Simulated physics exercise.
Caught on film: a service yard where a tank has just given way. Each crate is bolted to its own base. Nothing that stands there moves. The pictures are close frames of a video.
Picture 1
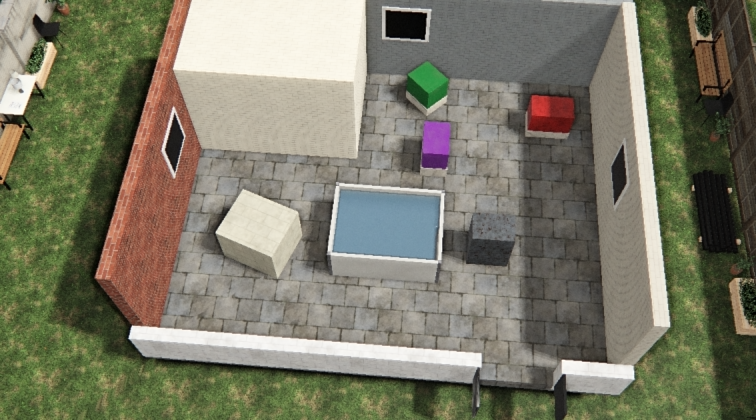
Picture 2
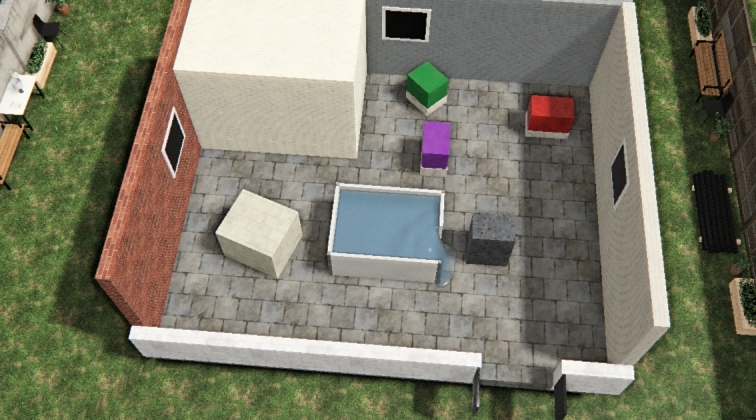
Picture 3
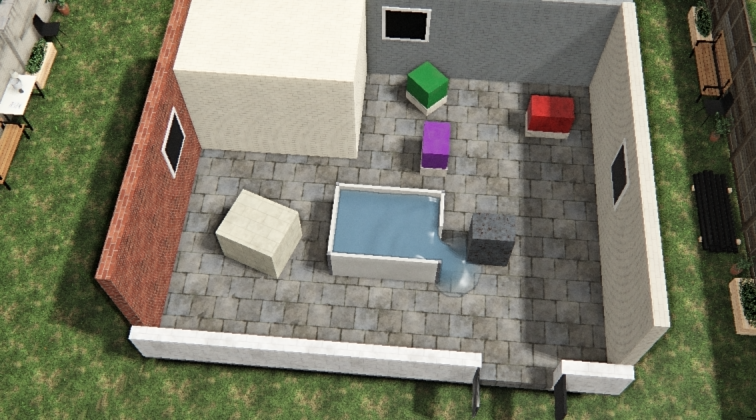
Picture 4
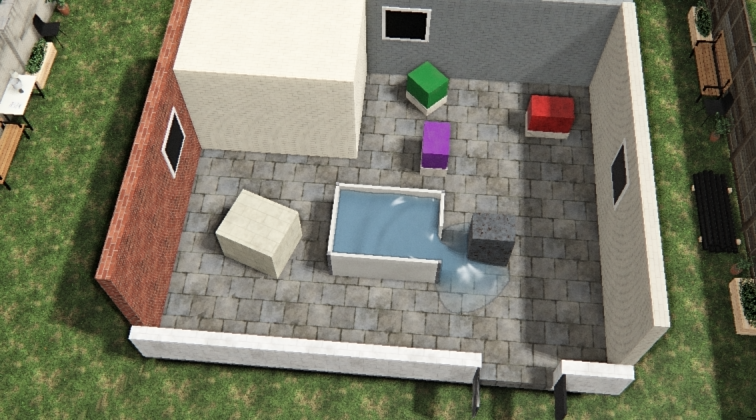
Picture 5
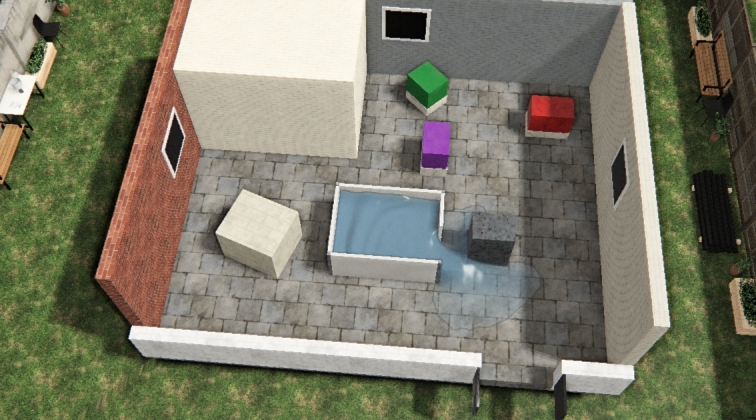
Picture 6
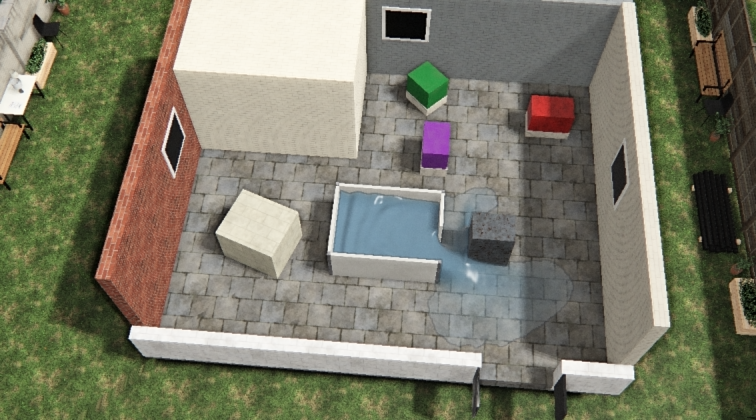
Water pours from the right side of a white tank and spreads around a dark block.
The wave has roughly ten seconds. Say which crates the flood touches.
In the end: The purple crate keeps dry; the red crate keeps dry; the green crate keeps dry.
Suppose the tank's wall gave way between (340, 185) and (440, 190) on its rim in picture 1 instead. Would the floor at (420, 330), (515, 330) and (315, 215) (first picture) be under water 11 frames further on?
In that order: Dry, dry, not flooded.
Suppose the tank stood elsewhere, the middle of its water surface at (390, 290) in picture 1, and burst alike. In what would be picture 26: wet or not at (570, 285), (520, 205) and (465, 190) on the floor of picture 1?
One after the other: Covered, wet, no water.
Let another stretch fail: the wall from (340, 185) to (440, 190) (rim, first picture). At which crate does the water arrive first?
The one in purple.
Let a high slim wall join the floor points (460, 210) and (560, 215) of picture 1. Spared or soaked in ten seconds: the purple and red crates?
My reading: The purple one keeps dry; the red one keeps dry.
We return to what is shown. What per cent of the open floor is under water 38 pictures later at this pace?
About 55 per cent.
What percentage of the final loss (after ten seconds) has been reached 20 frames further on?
Close to 35 %.
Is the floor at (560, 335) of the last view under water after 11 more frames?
At that place: Covered.
A moment on, water covers 25 % of the floor; the purple crate water round its plinth, the red crate not reached, the green crate not reached.
Next, water covers 30 % of the floor; the purple crate water round its plinth, the red crate water round its plinth, the green crate water round its plinth.
Then, water covers 45 % of the floor; the purple crate water round its plinth, the red crate water round its plinth, the green crate water round its plinth.
Later, water covers 55 % of the floor; the purple crate water round its plinth, the red crate water round its plinth, the green crate water round its plinth.
In the end, water covers 65 % of the floor; the purple crate stayed above the water, the red crate stayed above the water, the green crate stayed above the water.
